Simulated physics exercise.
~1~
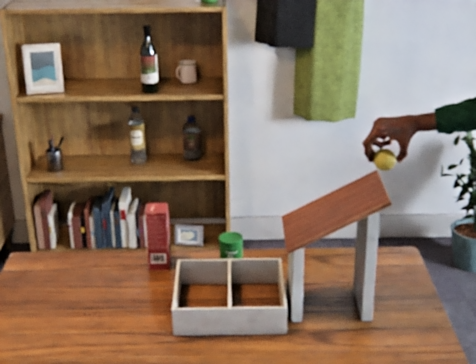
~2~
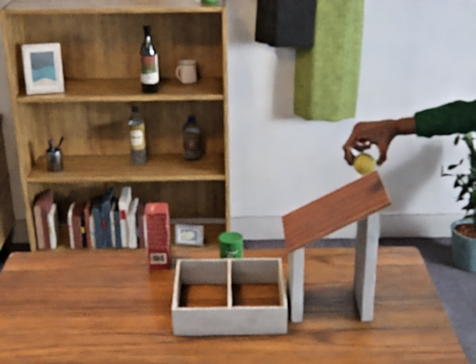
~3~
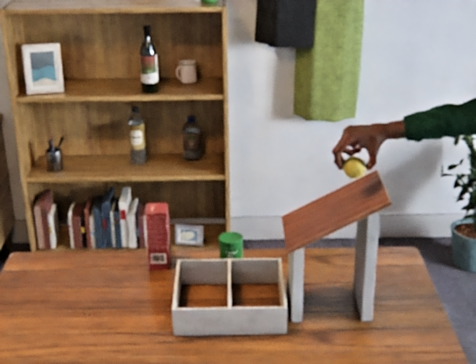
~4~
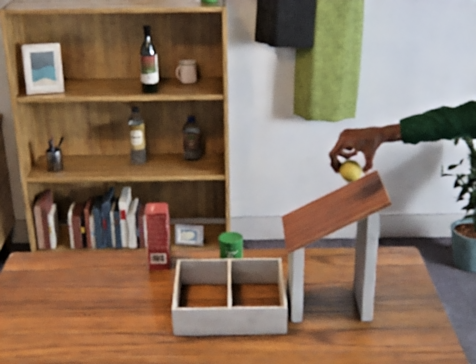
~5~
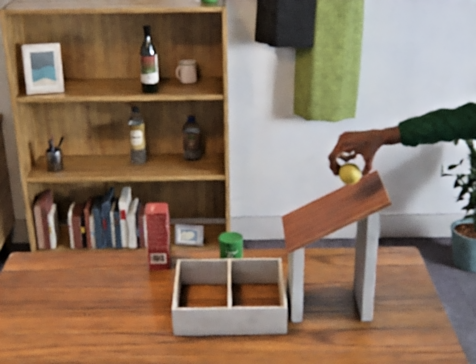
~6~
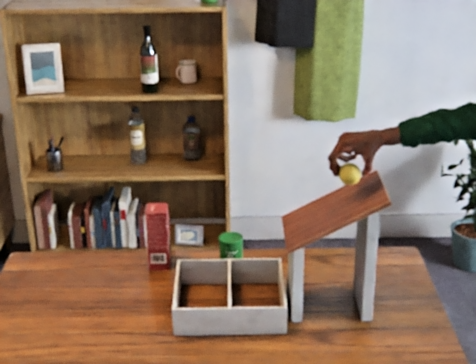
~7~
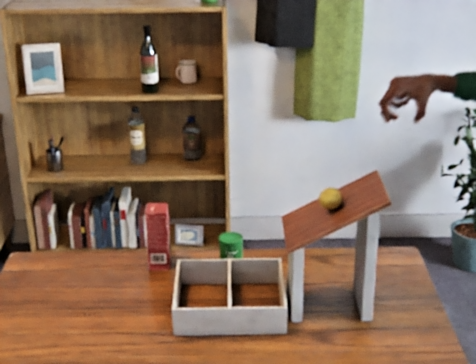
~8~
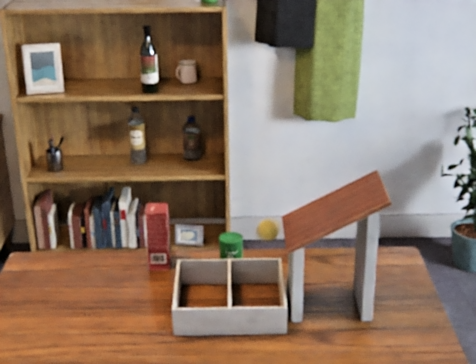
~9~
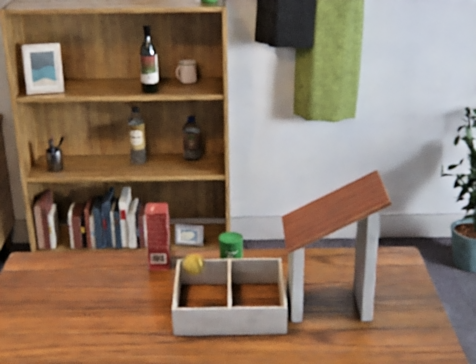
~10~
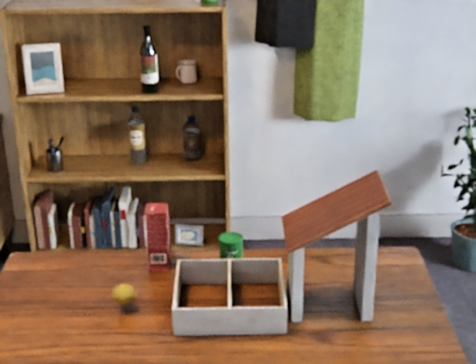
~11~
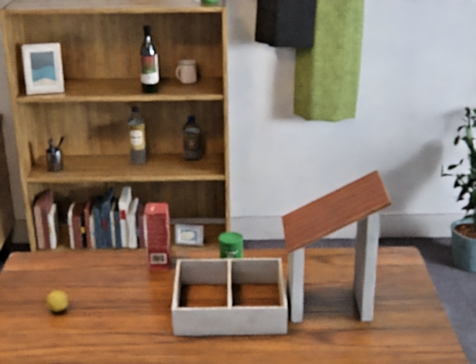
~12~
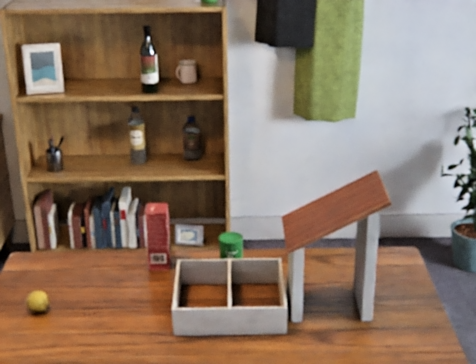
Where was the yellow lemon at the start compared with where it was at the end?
At the start the yellow lemon was held in a hand above the high right end of the sloping board. By the end it was on the tabletop at the far left, beyond the tray.
